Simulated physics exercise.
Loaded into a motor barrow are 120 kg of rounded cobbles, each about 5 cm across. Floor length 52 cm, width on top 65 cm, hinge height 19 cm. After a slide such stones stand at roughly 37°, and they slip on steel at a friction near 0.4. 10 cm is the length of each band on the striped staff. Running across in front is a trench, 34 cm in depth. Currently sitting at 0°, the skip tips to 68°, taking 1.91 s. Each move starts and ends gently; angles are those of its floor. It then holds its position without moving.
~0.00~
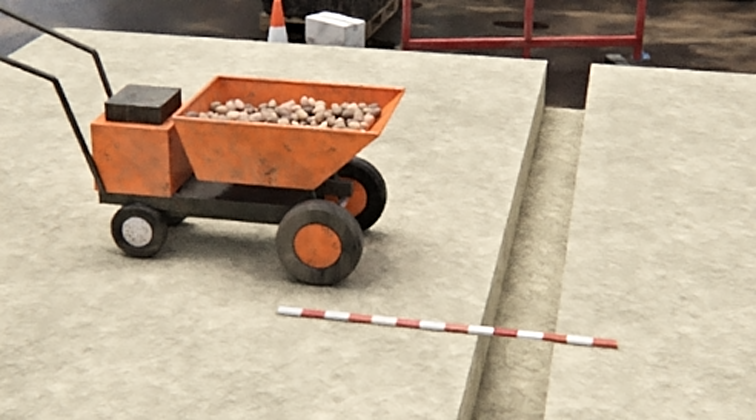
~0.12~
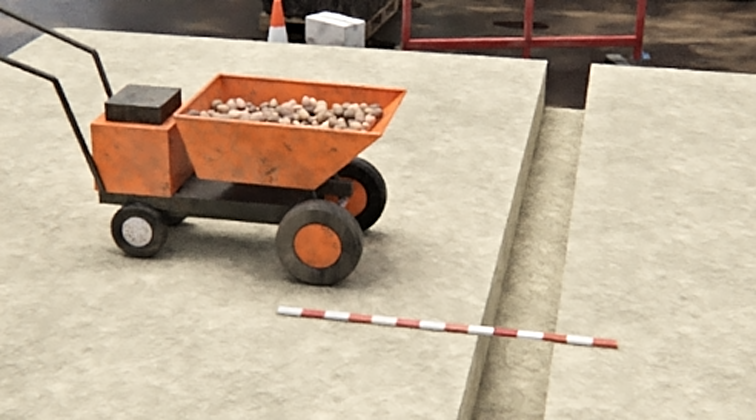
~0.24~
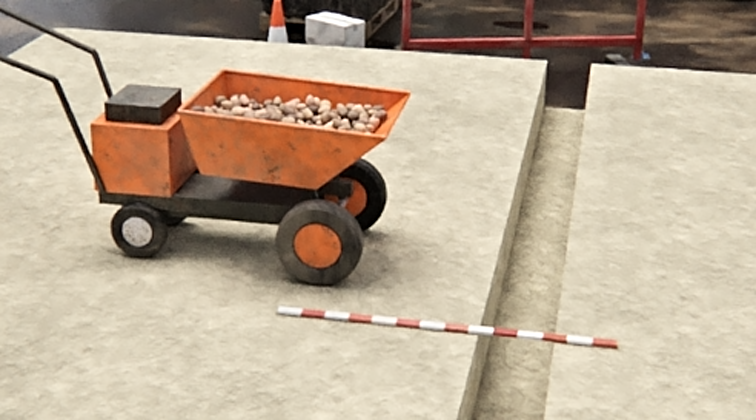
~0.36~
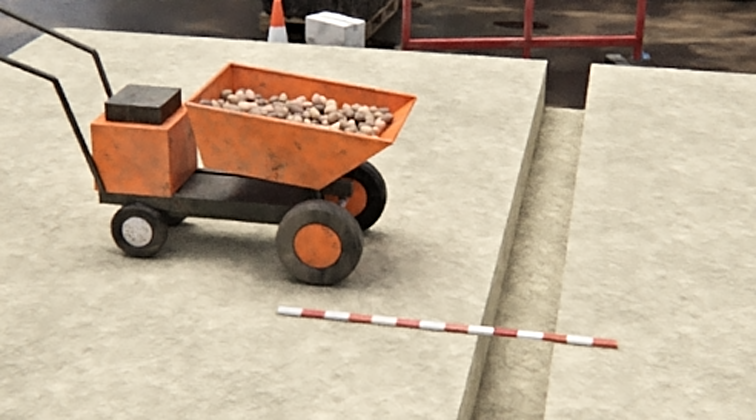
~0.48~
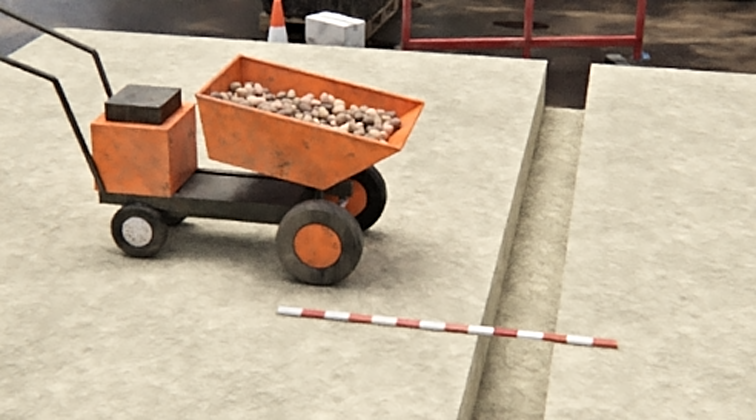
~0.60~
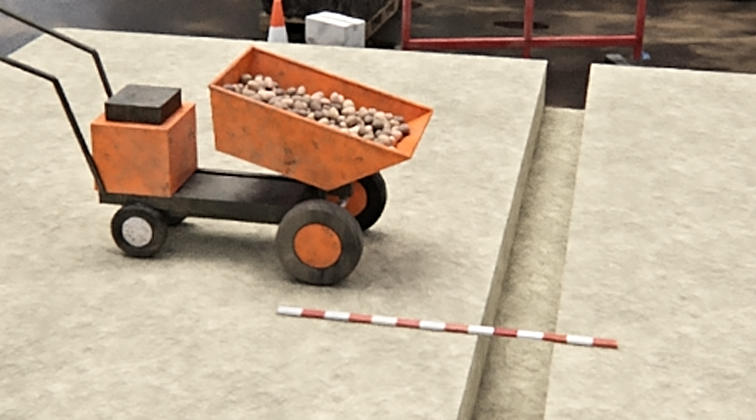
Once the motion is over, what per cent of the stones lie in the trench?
86 %.
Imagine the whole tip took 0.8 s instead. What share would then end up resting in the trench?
Around 90 per cent would end in the trench.
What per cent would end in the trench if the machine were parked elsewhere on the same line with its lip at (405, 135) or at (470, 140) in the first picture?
Around 100 and then 40 percent.
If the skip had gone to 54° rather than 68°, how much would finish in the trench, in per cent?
It would be close to 55 percent.
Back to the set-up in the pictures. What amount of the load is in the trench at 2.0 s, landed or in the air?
Around 45 per cent of it.
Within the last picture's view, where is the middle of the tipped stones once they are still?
Roughly at pixel (521, 321).
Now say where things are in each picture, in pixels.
In the first frame, lip at (379, 135), floor tilted 0°, highest stones at (325, 111).
In the second frame, the skip is at 1°, its lip at (381, 135); the top of the load is at (327, 111); the stones move at 0.1 m/s on average.
In the third frame, lip at (385, 138), floor tilted 3°, highest stones at (296, 108); the stones move at 0.2 m/s on average.
In the fourth frame, lip at (392, 143), floor tilted 6°, highest stones at (279, 104); the stones move at 0.3 m/s on average.
In the fifth frame, the skip is at 11°, its lip at (401, 149); the top of the load is at (248, 93); the stones move at 0.3 m/s on average.
In the sixth frame, lip at (410, 158), floor tilted 16°, highest stones at (255, 84); the stones move at 0.4 m/s on average.
After 1.4 s the floor is at 57°; 100 % in the skip; the foremost stones are at (465, 224).
After 2.0 s the floor is at 68°; 41 % in the skip, 15 % short of the trench, 44 % in the trench; the foremost stones are at (553, 331).
After 2.4 s the floor is at 68°; 12 % in the skip, 17 % short of the trench, 71 % in the trench; the foremost stones are at (554, 321).
After 4.3 s the floor is at 68°; 0 % in the skip, 14 % short of the trench, 86 % in the trench; the foremost stones are at (555, 315).
